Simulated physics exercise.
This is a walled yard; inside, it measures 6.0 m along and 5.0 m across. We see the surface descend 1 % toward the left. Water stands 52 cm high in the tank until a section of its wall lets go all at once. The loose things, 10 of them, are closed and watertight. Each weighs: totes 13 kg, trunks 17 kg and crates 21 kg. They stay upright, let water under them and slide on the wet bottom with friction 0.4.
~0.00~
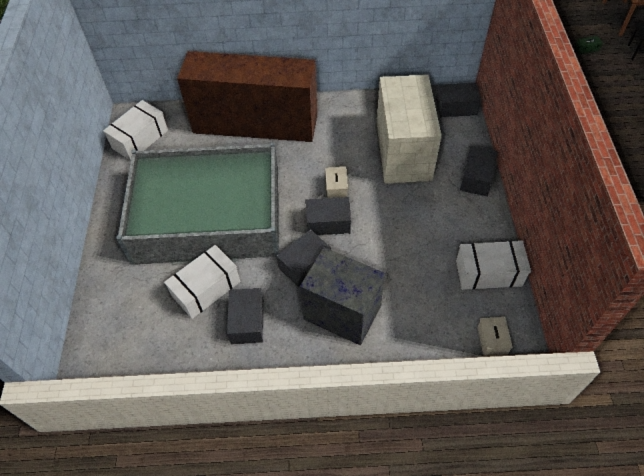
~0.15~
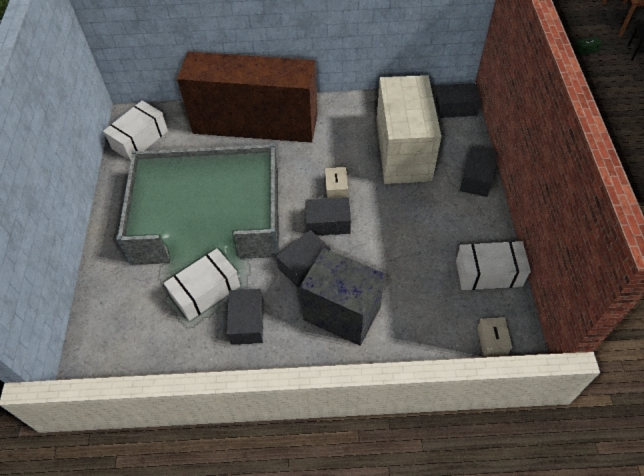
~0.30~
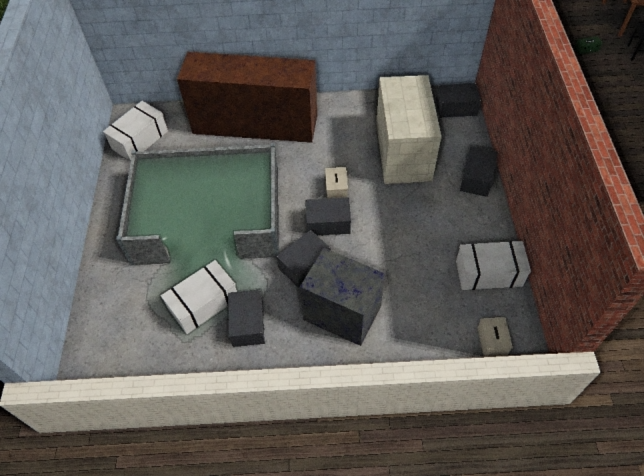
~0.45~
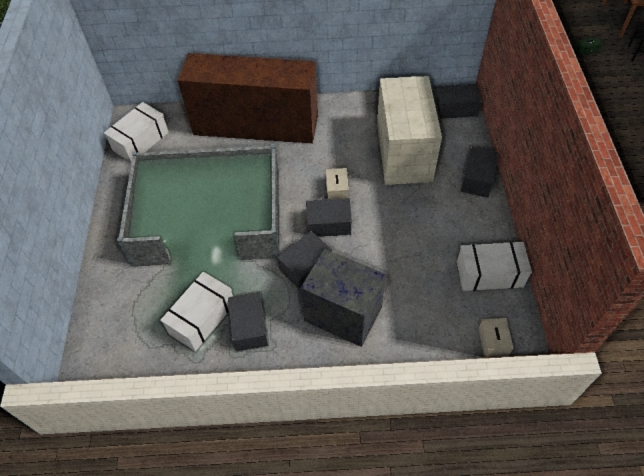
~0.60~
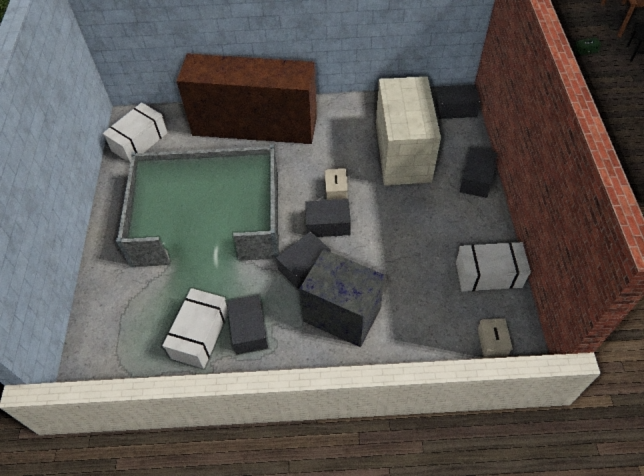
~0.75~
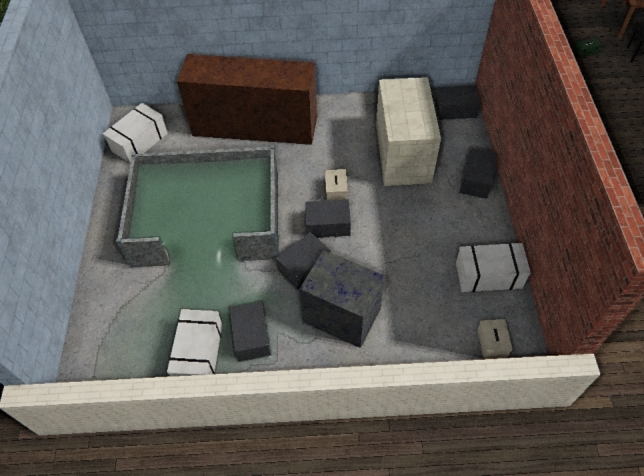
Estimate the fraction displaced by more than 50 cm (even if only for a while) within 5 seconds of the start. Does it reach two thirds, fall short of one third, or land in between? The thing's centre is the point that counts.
It falls short of one third.
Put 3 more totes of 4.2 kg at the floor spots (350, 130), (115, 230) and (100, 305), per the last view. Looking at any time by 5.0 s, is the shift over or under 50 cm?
Taking them one by one: It stays within, then it goes beyond, then it goes beyond.
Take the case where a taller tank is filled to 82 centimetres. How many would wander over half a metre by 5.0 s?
Then it comes to 5.
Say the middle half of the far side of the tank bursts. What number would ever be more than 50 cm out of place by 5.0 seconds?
Then it comes to 2 of them.
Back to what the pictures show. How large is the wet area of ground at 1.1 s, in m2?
Wet area: Approx. 7.0 m2.
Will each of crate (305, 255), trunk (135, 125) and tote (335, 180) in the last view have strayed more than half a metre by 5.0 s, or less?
The first is inside the limit, the second beyond the limit, and the third inside the limit.
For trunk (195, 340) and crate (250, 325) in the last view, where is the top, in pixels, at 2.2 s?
About (149, 335) for the first and (348, 349) for the second.
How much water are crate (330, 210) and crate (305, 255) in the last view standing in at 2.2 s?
0 and 1 cm.
After 1.1 s 2 of 10 are over 50 cm from their spots; 1 afloat.
After 2.2 s 2 of 10 are over 50 cm from their spots; 1 afloat.
After 3.5 s 2 of 10 are over 50 cm from their spots; 1 afloat.
After 5.0 s 3 of 10 are over 50 cm from their spots, and 3 have been at some point; 2 afloat.
